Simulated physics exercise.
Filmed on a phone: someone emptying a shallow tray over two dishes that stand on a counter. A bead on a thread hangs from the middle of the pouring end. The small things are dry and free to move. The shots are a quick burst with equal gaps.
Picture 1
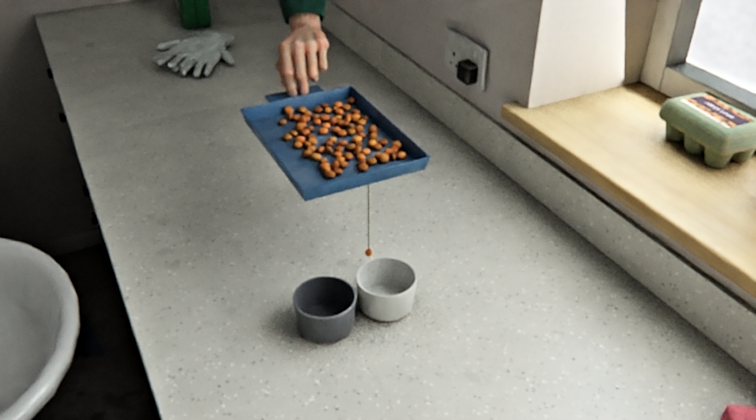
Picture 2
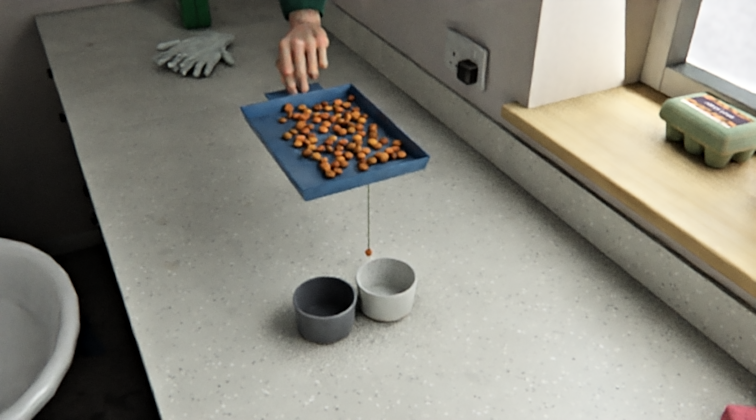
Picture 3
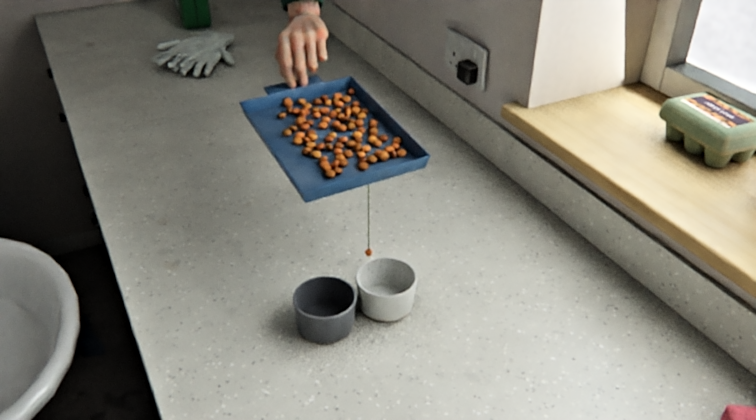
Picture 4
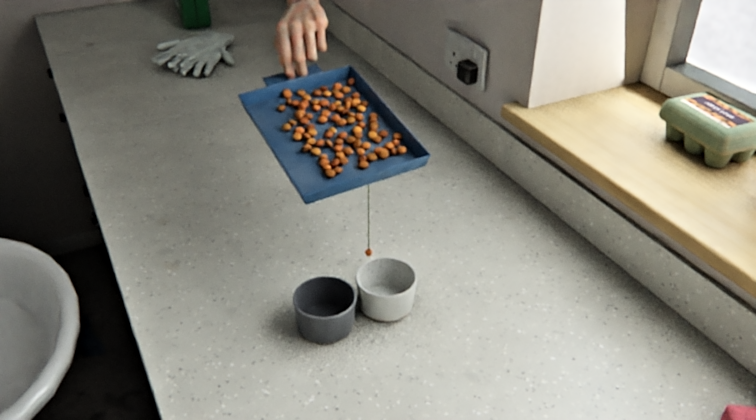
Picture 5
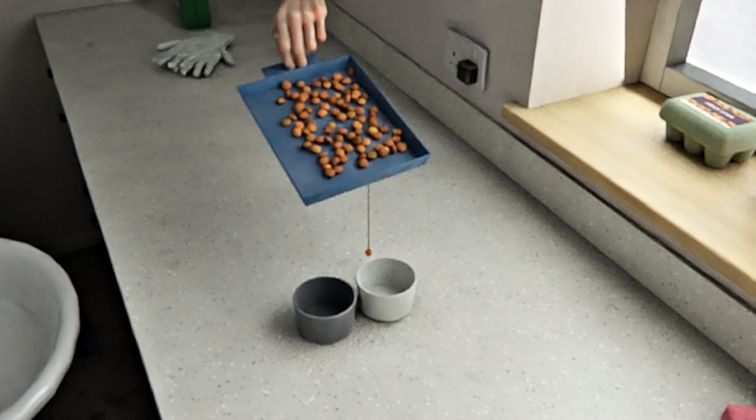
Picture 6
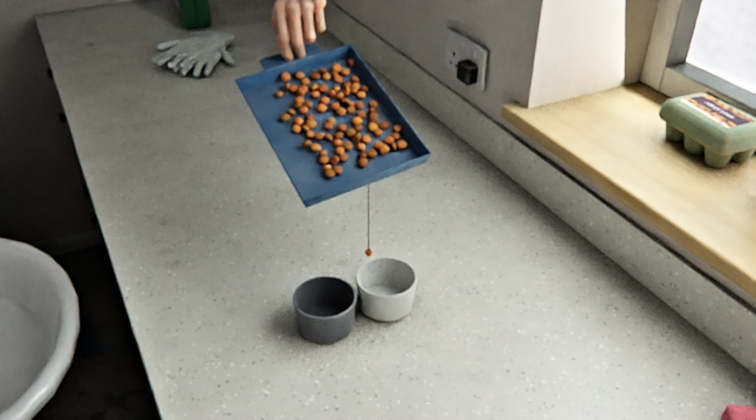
On a speckled counter, a hand gradually tilts a blue tray of brown kibble above two dishes.
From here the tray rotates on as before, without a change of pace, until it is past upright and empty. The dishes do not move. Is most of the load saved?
They take over half between them.
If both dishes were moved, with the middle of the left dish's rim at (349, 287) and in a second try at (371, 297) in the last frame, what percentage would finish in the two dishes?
First some 50, then 20 per cent.
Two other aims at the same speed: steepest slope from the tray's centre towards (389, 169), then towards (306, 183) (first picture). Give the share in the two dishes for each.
The first gives 20 %, the second 20 %.
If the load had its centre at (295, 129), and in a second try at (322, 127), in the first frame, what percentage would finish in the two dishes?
In turn 80 and 80 in a hundred.
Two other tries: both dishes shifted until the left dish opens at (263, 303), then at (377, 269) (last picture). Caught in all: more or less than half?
One: Over half. Two: Less than half.
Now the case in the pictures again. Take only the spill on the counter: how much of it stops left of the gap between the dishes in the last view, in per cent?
Roughly 80 in a hundred.
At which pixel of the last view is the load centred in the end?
Near (325, 315).
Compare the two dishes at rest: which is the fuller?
More ends in the left one.
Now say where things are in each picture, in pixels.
In the first frame, corners of the pouring end at (305, 187) and (425, 156), level; middle of the load at (342, 133), bits of cat kibble; left dish at (338, 327); right dish at (400, 305); bead on its thread at (369, 252).
In the second frame, corners of the pouring end at (305, 188) and (425, 156), level; middle of the load at (342, 132).
In the third frame, corners of the pouring end at (305, 190) and (426, 155), tipped barely, lowest at the left corner; middle of the load at (342, 128).
In the fourth frame, corners of the pouring end at (305, 192) and (426, 154), tipped a little, lowest at the left corner; middle of the load at (341, 122).
In the fifth frame, corners of the pouring end at (305, 195) and (426, 153), tipped a little, lowest at the left corner; middle of the load at (341, 117).
In the sixth frame, corners of the pouring end at (305, 197) and (426, 152), tipped clearly, lowest at the left corner; middle of the load at (341, 112); left dish at (338, 327); right dish at (400, 305).
Soon after the last picture, tray tipped steeply; nearly all on the tray; a stray few in the air.
A little later, tray tipped right over; about two thirds on the tray; a small part in the left dish; a stray few in the right dish; a stray few outside both; about a quarter in the air.
Later still, tray tipped past a quarter turn; about two thirds in the left dish; a small part in the right dish; about a quarter outside both.
At rest, tray tipped past a quarter turn; about two thirds in the left dish; a small part in the right dish; about a quarter outside both.
